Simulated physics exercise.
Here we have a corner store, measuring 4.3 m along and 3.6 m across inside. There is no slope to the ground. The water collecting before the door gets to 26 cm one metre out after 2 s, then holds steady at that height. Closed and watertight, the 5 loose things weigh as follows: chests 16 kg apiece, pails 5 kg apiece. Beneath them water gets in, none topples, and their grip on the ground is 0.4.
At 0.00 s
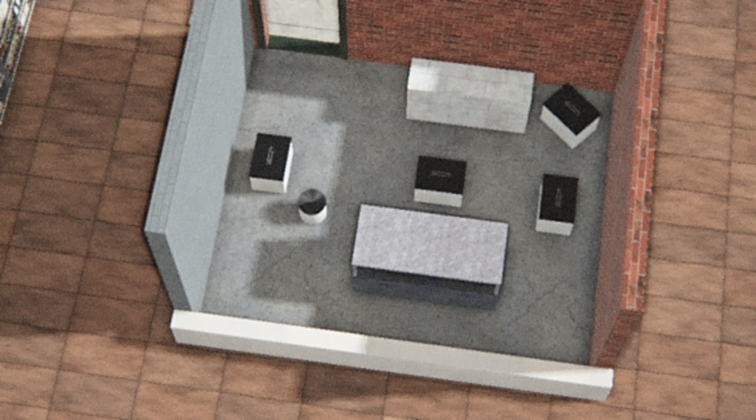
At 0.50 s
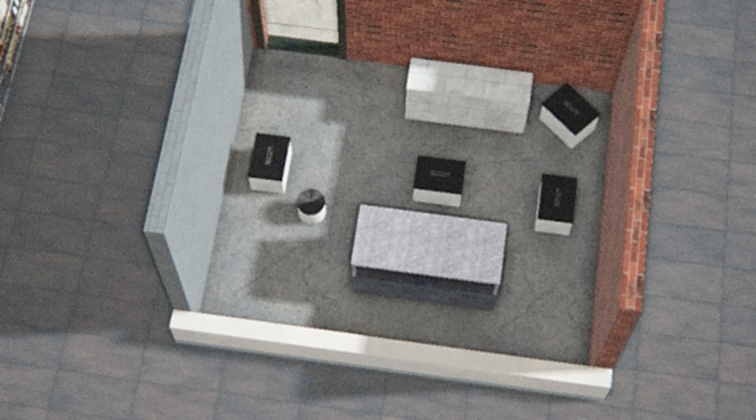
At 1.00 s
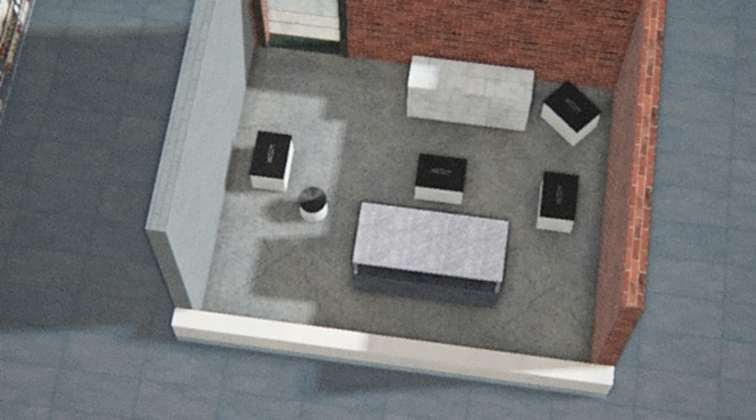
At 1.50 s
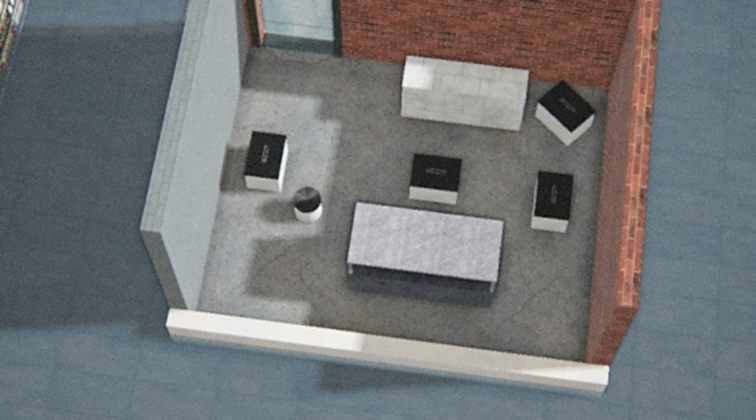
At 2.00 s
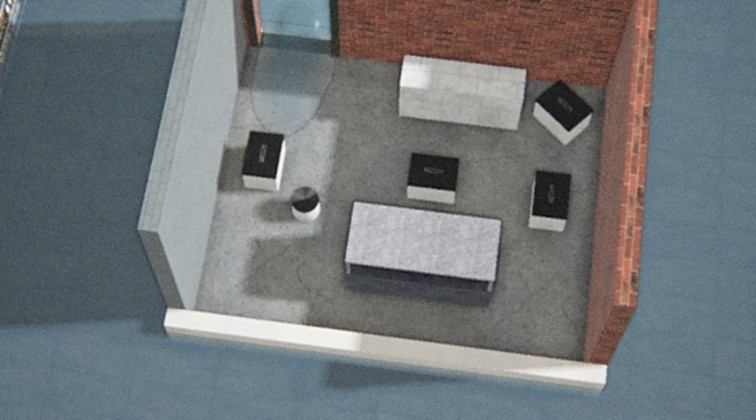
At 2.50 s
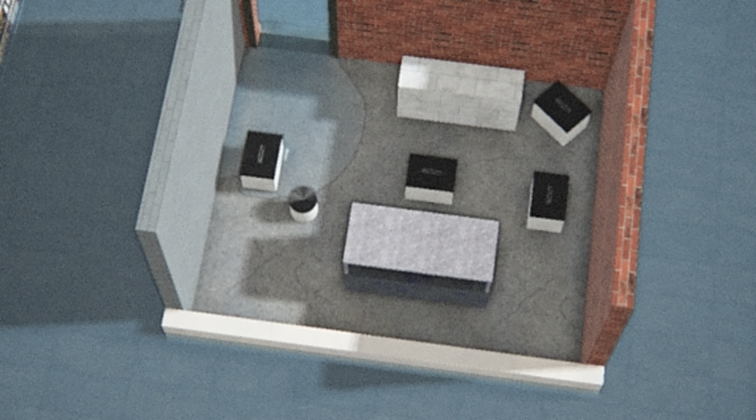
Water spreads over the brown tiled ground around a small roofless room, seen from high above at a slant, turning it grey and then blue. Inside, between a pale left wall and red brick, black-topped white boxes and a small round container surround a long grey block, with a whitish one behind. Through the back-left doorway a thin rounded sheet creeps across the floor, while the objects stay put and the view drifts slightly.
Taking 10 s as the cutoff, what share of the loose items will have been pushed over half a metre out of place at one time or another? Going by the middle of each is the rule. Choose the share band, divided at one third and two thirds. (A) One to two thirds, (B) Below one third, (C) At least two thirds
A.
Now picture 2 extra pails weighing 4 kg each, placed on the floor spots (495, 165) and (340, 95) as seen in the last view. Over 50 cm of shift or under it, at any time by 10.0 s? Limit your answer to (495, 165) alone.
I'd say not far enough.
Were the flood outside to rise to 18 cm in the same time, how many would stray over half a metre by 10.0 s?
I count 2 of them in that case.
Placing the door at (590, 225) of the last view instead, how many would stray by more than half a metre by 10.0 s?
4.
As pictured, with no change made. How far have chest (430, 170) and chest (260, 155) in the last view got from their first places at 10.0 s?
First 30 cm, then 350 cm.
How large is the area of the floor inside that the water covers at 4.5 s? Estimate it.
About 9.0 m2.
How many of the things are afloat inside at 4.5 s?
At that point I count 2.
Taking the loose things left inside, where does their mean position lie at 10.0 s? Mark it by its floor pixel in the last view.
Somewhere near (527, 185).
After 3.5 s 2 of 5 are over 50 cm from their spots; 0 afloat.
After 4.5 s 2 of 5 are over 50 cm from their spots; 2 afloat.
After 7.0 s 2 of 5 are over 50 cm from their spots; 2 afloat.
After 10.0 s 3 of 5 are over 50 cm from their spots, and 3 have been at some point; 5 afloat.
